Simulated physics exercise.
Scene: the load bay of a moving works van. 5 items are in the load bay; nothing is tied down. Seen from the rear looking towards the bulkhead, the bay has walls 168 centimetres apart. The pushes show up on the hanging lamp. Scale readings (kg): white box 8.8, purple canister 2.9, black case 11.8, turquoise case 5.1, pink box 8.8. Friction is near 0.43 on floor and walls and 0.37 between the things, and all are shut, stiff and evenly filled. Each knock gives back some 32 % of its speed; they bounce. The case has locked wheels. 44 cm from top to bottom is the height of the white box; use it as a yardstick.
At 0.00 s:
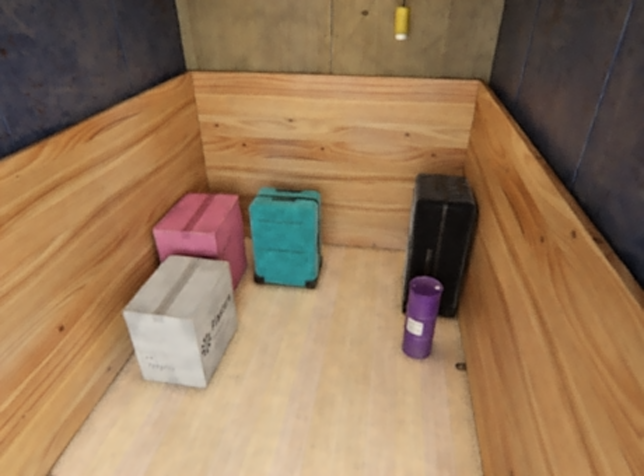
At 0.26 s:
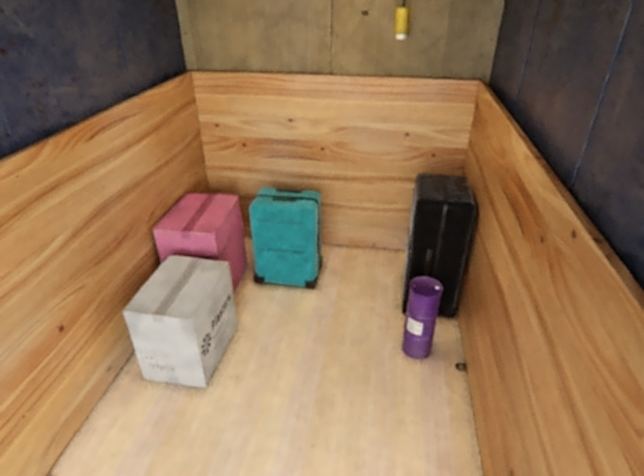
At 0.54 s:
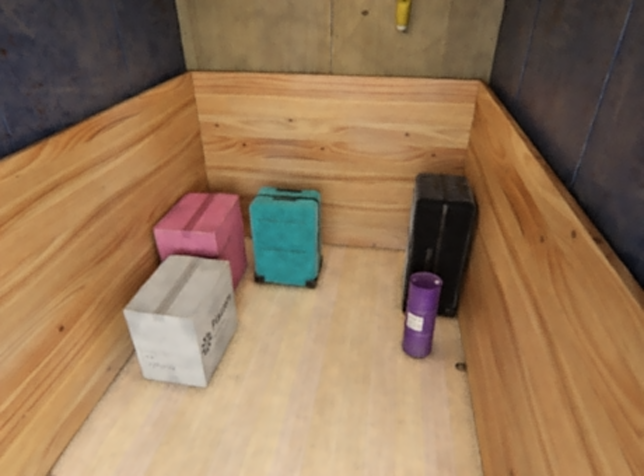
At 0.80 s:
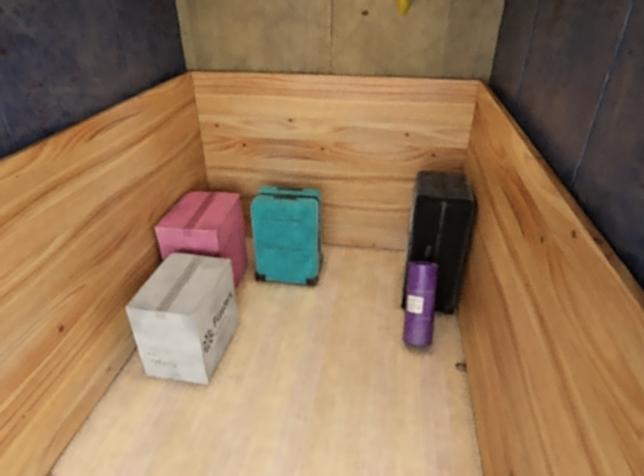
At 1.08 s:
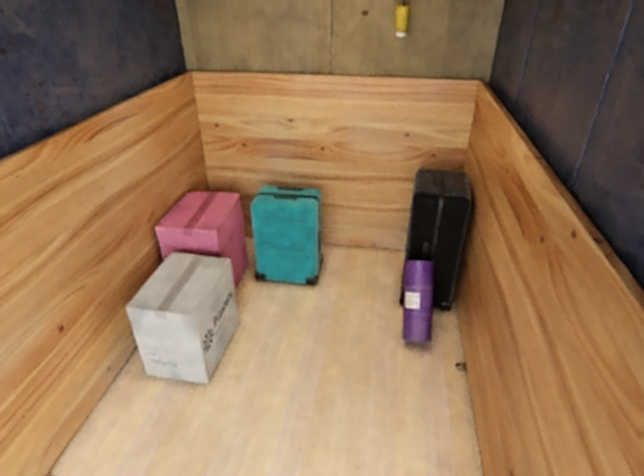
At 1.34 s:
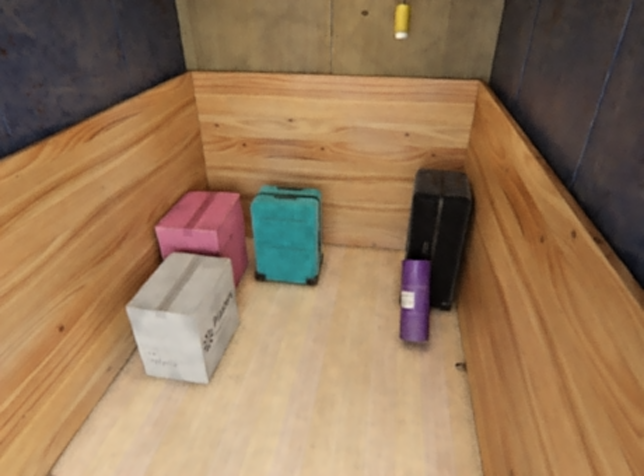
Purple canister leaning back towards the black case in a wood-lined van bay, the boxes and turquoise case barely shifting.
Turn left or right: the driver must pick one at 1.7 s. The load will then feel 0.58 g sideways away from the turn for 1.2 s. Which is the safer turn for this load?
The left bend saves more cargo.
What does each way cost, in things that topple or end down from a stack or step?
Turning left 1, turning right 2.
Turning left. Around 2.34 s, force 0.58 g right; purple canister at 32° to upright near (453, 308); white box shifted 14 cm near (215, 318); pink box shifted 14 cm.
Around 2.74 s, force 0.37 g right; purple canister at 31° to upright near (454, 309); white box shifted 50 cm near (288, 326); turquoise case shifted 50 cm.
Finally (3.5 s), on their side or leaning hard in the load bay, purple canister; not toppled but over 15 cm from the start, white box, turquoise case and pink box; black case still in place (within 15 cm). Final places as that camera would see them, white box near (337, 331), purple canister near (452, 306).
Turning right instead, purple canister and black case tipped over or down from a stack or step, 2 of 5 in all.
